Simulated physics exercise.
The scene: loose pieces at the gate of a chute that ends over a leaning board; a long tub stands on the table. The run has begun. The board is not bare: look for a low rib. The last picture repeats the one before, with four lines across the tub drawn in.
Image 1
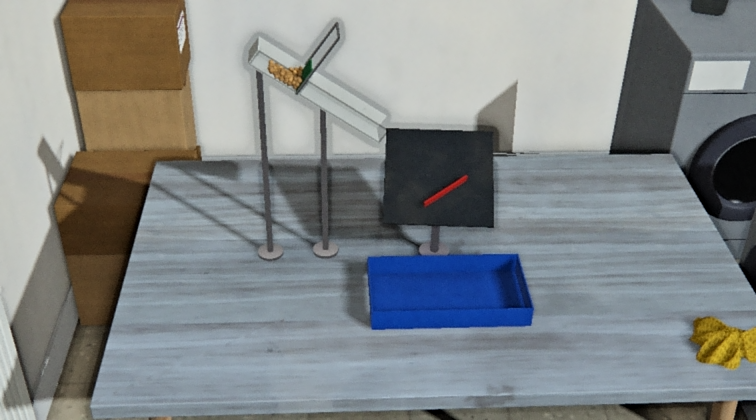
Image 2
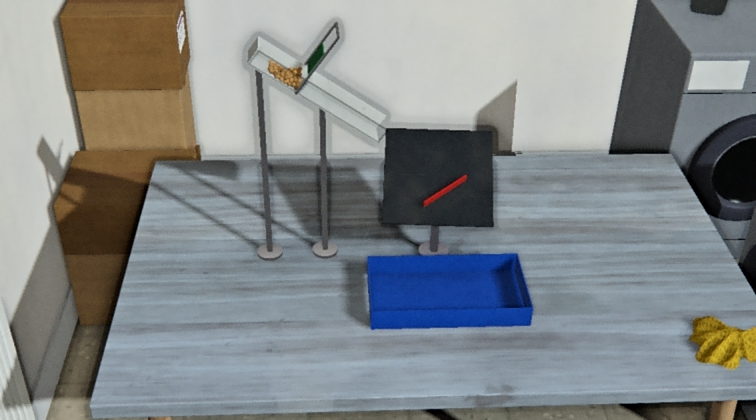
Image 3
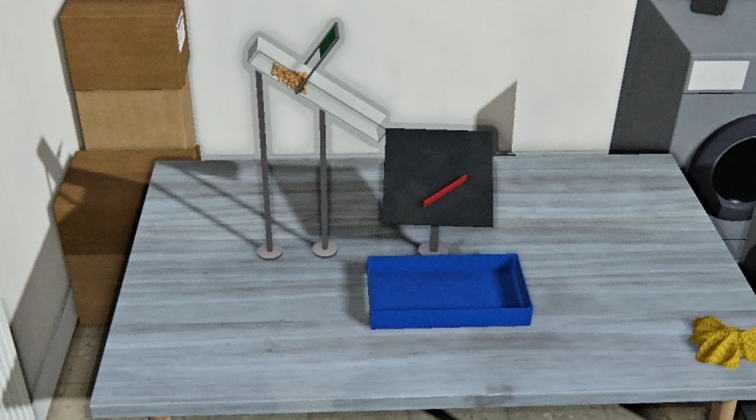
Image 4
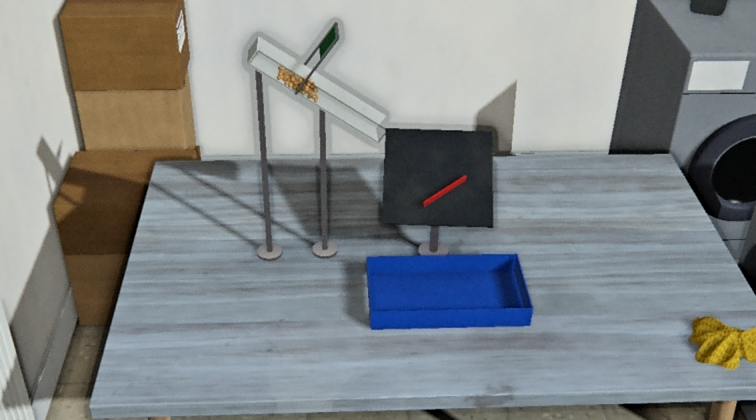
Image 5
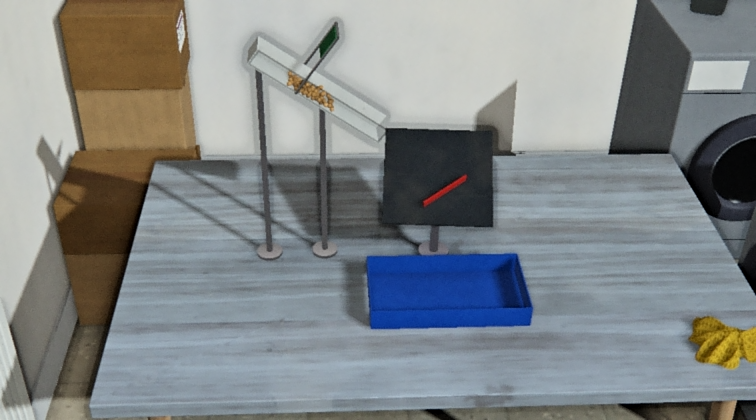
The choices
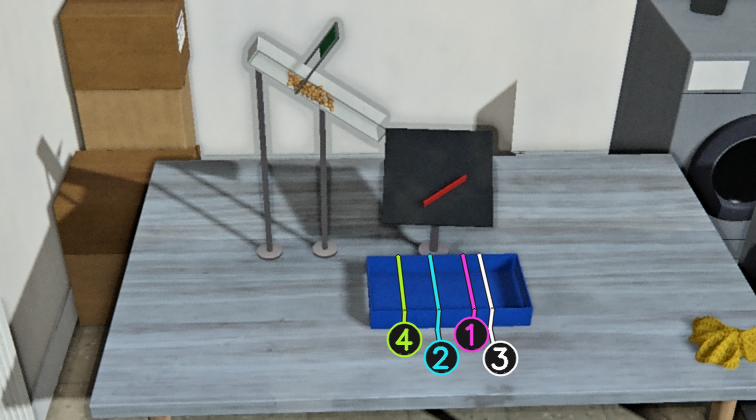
At the start, a cluster of small round beads sits behind a gate high on a sloping chute, above a dark leaning board with a red rib and an empty blue tub. The gate lifts, and the beads slide a short way down to the right, spreading out slightly along the chute.
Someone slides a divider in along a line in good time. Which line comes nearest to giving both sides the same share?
4.
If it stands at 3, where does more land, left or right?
The left side.
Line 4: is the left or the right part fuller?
The left side.
On the marked copy, line 1 crosses the front rim at (474, 309); line 2 crosses the front rim at (438, 310); line 3 crosses the front rim at (492, 309); line 4 crosses the front rim at (404, 311).
If 1 is chosen, of what is caught, the bulk on the left of the divider, close to a quarter on the right.
If 2 is chosen, of what is caught, the bulk on the left of the divider, close to a quarter on the right.
If 3 is chosen, of what is caught, the bulk on the left of the divider, a small share on the right.
If 4 is chosen, of what is caught, close to two thirds on the left of the divider, close to a third on the right.
